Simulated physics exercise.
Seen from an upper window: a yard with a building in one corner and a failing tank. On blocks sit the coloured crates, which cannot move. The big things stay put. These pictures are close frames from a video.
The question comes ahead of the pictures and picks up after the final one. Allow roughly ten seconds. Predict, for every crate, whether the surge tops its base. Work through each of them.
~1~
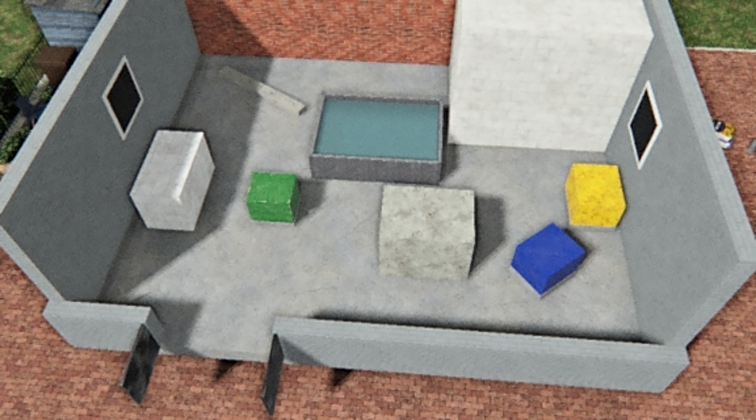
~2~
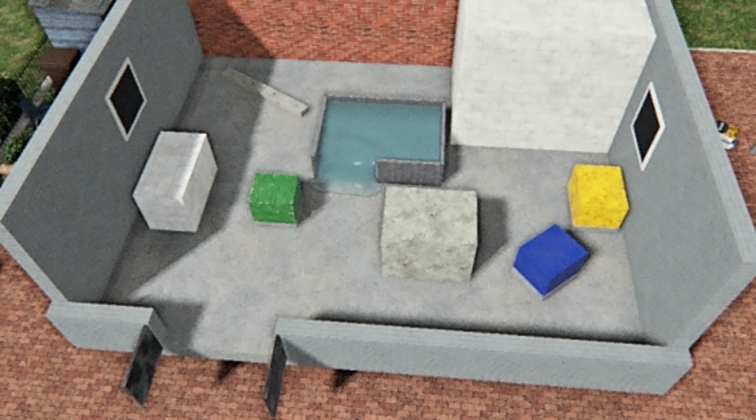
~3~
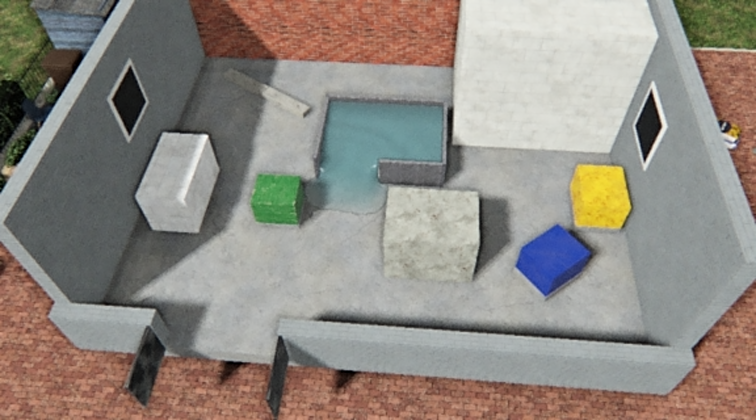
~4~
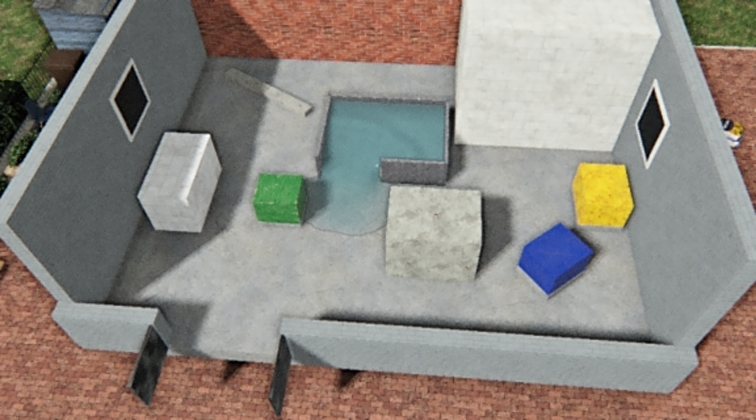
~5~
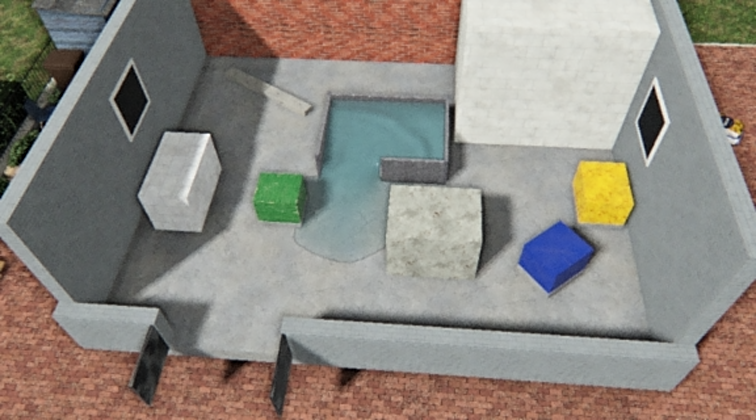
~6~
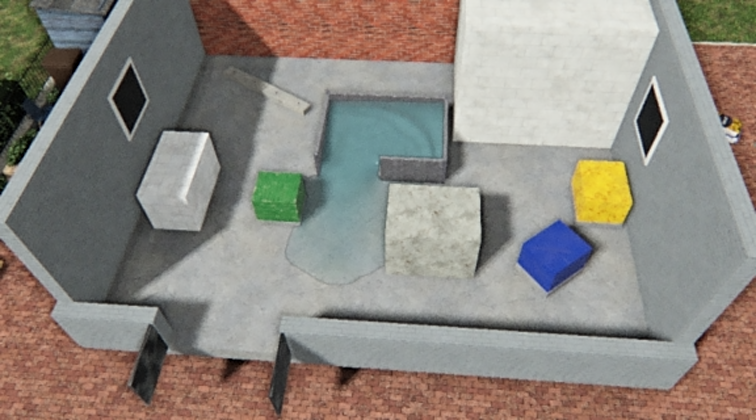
In the end the yellow crate is protected; the blue crate is protected; the green crate is exposed.
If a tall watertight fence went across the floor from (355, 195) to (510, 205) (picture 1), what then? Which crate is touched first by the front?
It's the green crate.
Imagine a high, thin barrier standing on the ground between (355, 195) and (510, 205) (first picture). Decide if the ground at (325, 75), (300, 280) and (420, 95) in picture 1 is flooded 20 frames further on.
First unwetted, then inundated, then unwetted.
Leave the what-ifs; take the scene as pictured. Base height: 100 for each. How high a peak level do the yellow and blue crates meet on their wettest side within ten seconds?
I'd put it at some 60 % for one and some 80 % for the other, in that order.
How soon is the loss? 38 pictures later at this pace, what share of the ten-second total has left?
My reading is about 75 per cent.
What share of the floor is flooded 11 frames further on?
25 %.
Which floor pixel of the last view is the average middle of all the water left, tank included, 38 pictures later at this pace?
The water's centre sits above (376, 229).
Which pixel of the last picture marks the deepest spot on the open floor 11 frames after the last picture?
It should be deepest at about (327, 341).
A moment on, water covers 20 % of the floor; the yellow crate not reached, the blue crate not reached, the green crate water round its plinth.
Next, water covers 25 % of the floor; the yellow crate not reached, the blue crate not reached, the green crate water round its plinth.
Then, water covers 35 % of the floor; the yellow crate not reached, the blue crate water round its plinth, the green crate water round its plinth.
Later, water covers 50 % of the floor; the yellow crate water round its plinth, the blue crate water round its plinth, the green crate water round its plinth.
In the end, water covers 75 % of the floor; the yellow crate stayed above the water, the blue crate stayed above the water, the green crate was topped.
